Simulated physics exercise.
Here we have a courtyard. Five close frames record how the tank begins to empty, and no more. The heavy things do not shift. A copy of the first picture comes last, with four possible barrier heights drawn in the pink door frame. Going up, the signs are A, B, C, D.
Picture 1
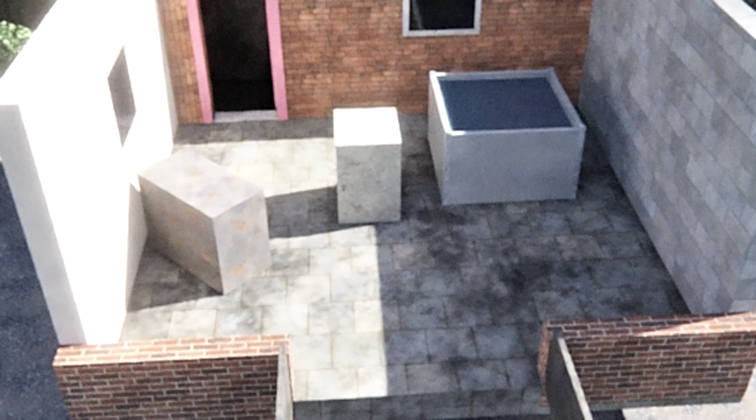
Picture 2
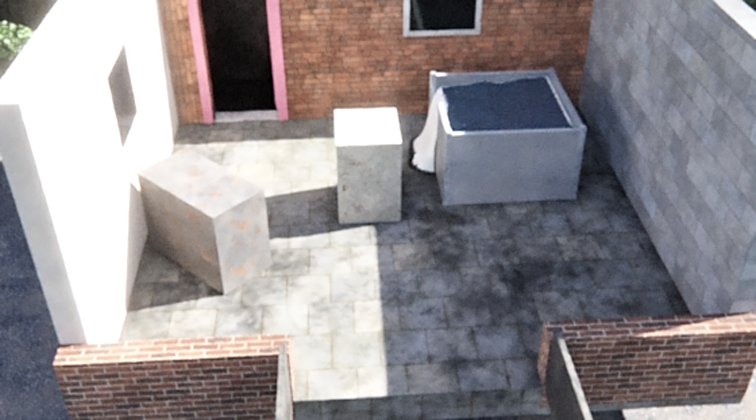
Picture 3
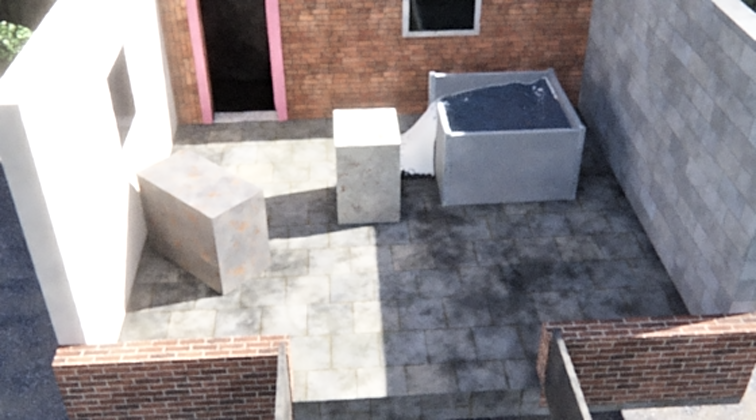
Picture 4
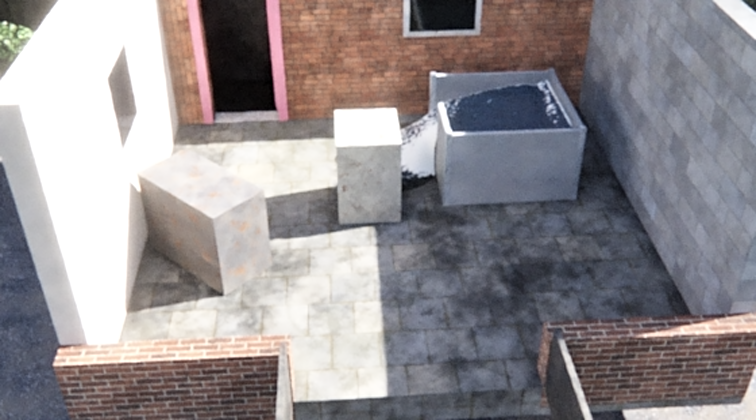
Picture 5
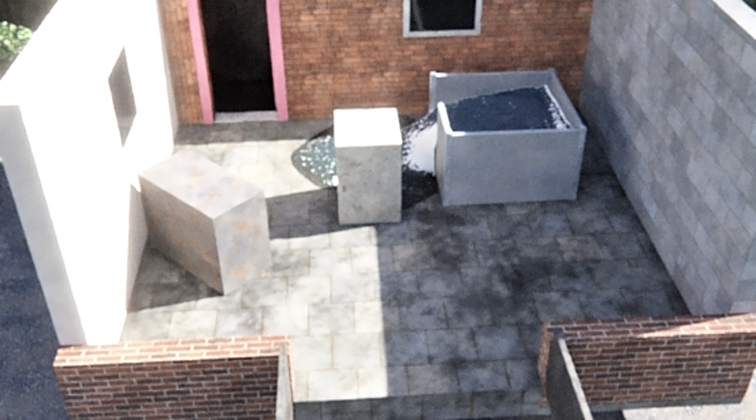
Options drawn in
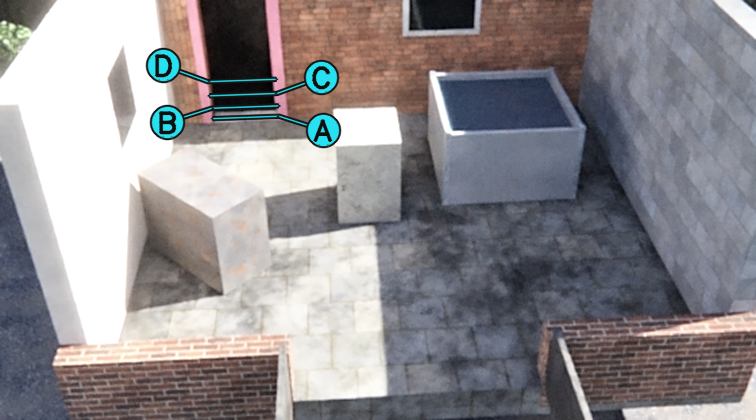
The footage shows a walled courtyard with two blocks and a water-filled tank, its left side open as water pours out onto the paving, spreads leftward behind the upright middle block and emerges on its far side.
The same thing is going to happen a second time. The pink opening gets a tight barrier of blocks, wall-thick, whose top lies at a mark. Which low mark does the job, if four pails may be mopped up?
B is the one.
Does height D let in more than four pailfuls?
No, not at all.
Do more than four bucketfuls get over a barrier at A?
Yes, it does.
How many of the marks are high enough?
Three of them.
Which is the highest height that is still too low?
Height A.
On the marked copy, A at (246, 117); B at (244, 107); C at (243, 94); D at (241, 80); from the bottom up A, B, C, D.
For height A, some 25 bucketfuls get in.
For height B, a bucket or two gets in.
For height C, nothing gets over.
For height D, nothing gets over.
